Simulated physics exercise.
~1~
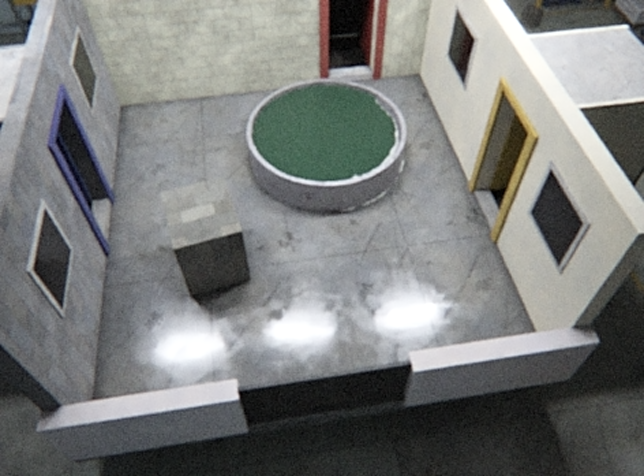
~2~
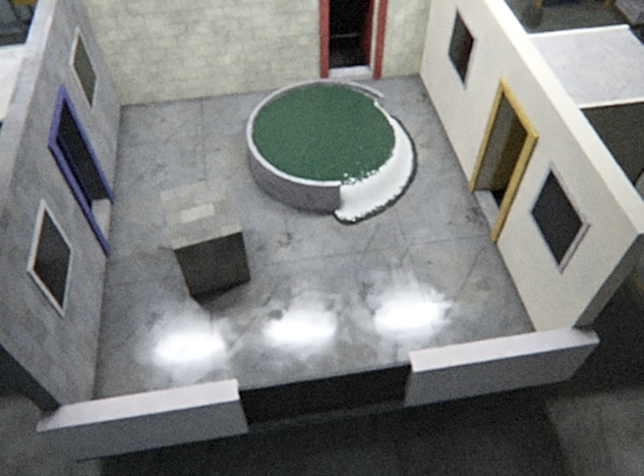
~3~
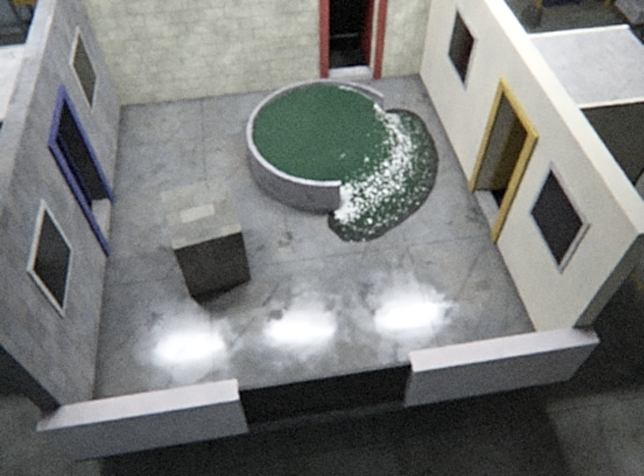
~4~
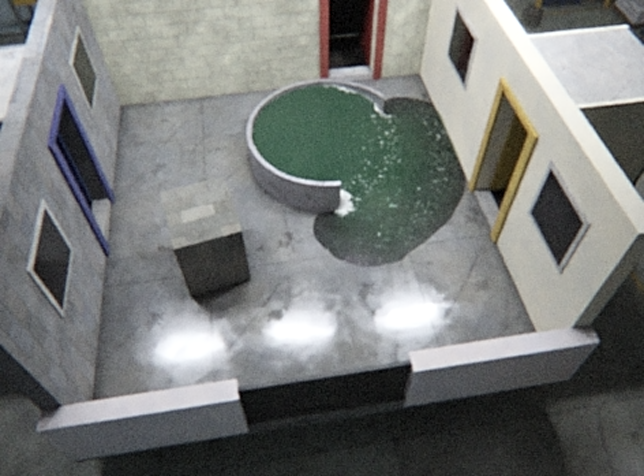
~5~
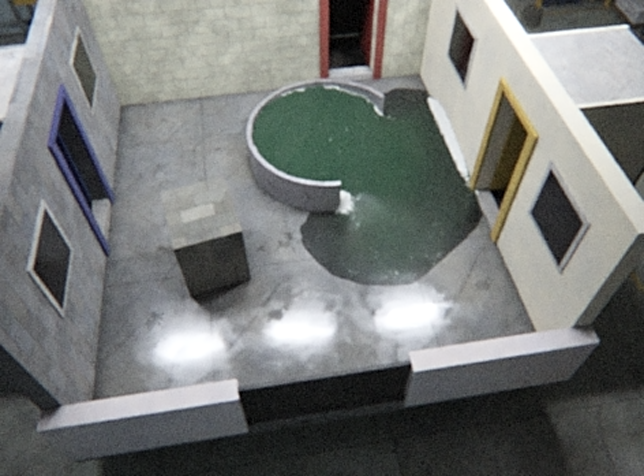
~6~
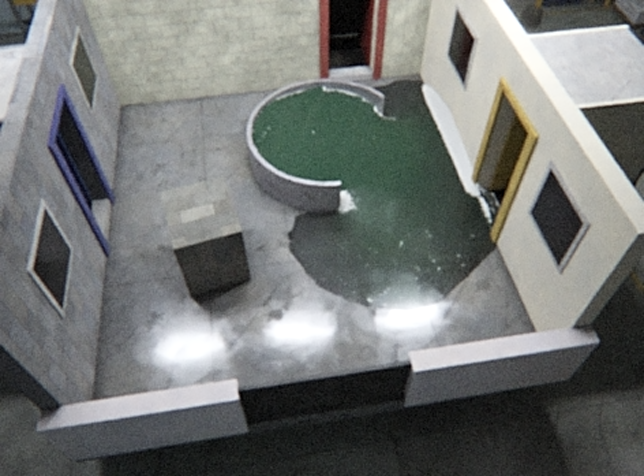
Green water burst out through a gap in the right side of a round pool, foaming white at first, then spread across the gray floor to the right-hand wall and the yellow-framed door.
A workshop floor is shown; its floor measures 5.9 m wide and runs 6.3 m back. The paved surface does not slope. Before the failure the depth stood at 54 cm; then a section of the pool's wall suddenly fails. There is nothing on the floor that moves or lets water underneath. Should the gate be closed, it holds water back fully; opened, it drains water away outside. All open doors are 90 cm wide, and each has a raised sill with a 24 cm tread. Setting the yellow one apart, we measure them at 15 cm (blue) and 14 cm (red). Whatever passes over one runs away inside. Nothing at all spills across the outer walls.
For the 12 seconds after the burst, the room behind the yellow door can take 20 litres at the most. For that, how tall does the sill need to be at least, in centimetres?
About 22 centimetres.
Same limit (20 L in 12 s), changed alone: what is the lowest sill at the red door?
At red, about 7.0 cm.
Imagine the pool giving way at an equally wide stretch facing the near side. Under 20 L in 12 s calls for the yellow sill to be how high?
In that case you'd want it roughly 11.0 cm high.
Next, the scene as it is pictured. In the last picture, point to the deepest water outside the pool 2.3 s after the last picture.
About (540, 359).
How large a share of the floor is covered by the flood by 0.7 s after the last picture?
Roughly 35 percent of the floor.
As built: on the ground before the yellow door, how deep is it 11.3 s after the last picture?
It stands about 4.0 centimetres deep.
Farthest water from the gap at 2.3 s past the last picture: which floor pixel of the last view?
Around pixel (238, 407).
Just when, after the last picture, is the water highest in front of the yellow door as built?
The depth peaks at about 1.0 seconds.
Then, 0.7 s after the last picture water covers 35 % of the floor, deepest (34 cm) near (452, 160); 21 cm at the yellow door, 29 litres in over its 6 cm sill.
Then, 2.3 s after the last picture water covers 45 % of the floor, deepest (36 cm) near (540, 359); 16 cm at the yellow door, 159 litres in over its 6 cm sill.
Then, 11.3 s after the last picture water covers 95 % of the floor, deepest (13 cm) near (245, 97); 4 cm at the yellow door, 221 litres in over its 6 cm sill.
At the yellow door as built, the water peaked near 23 cm, 0.9 s after the last picture.
Run again over the same 12 s with other heights there, 46 litres in over 18 cm, 12 litres over 24 cm. The limit of 20 litres is kept from about 22 cm up.
